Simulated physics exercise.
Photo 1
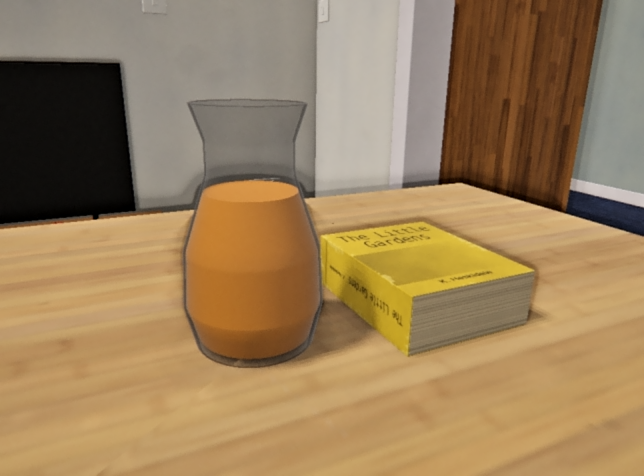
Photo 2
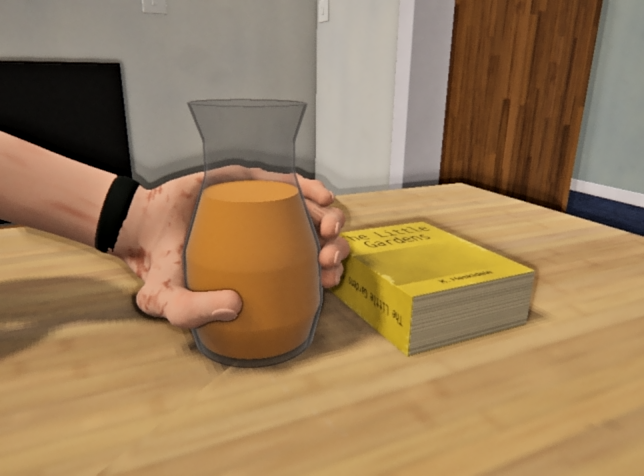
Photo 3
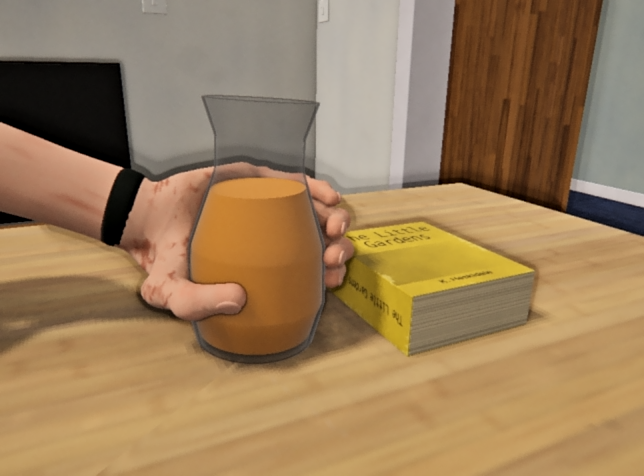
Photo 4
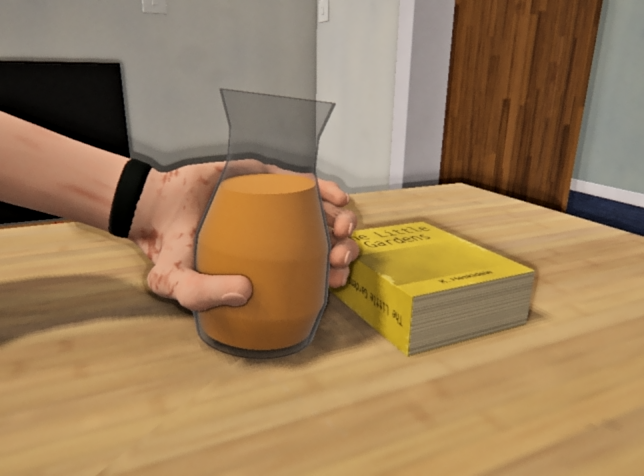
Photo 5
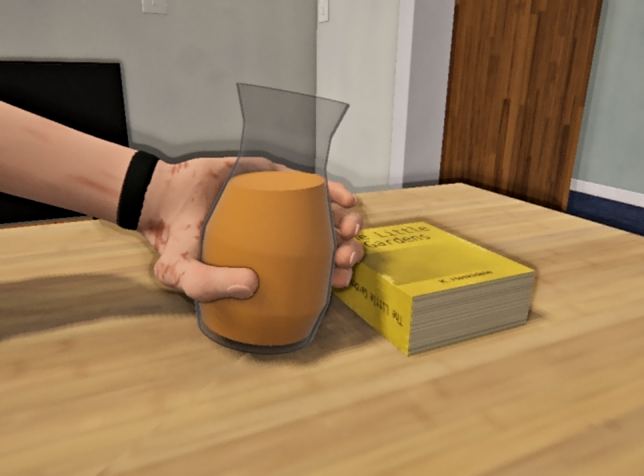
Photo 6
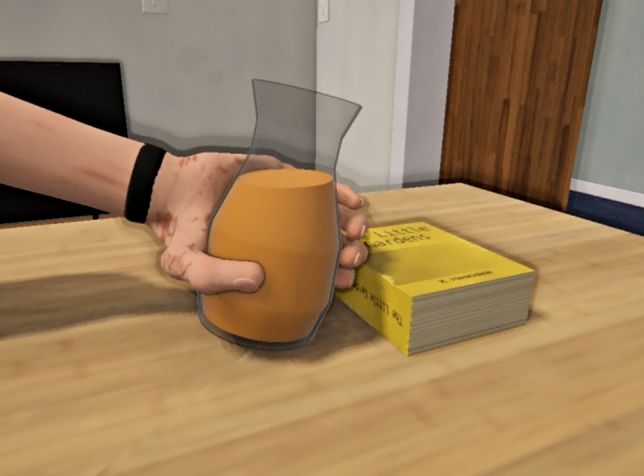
The footage shows a glass carafe of orange juice standing beside a thick yellow book on a wooden table; a hand grips the carafe from the left and gradually tilts its top to the right, towards the book.
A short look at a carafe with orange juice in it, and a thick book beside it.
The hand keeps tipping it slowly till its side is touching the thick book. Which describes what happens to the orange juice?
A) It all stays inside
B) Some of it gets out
Answer: A.
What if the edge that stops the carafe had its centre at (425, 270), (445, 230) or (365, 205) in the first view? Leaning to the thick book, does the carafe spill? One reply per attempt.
First contents get out, next contents get out, last contents stay put.
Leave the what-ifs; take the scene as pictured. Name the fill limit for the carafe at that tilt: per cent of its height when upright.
Up to around 85 percent of its height.
A moment on, the carafe leans by about 25°; all is still inside.
Further on, the carafe leans by about 35°; all is still inside.
When it is over, the carafe leans by about 40°, against the thick book; all is still inside.
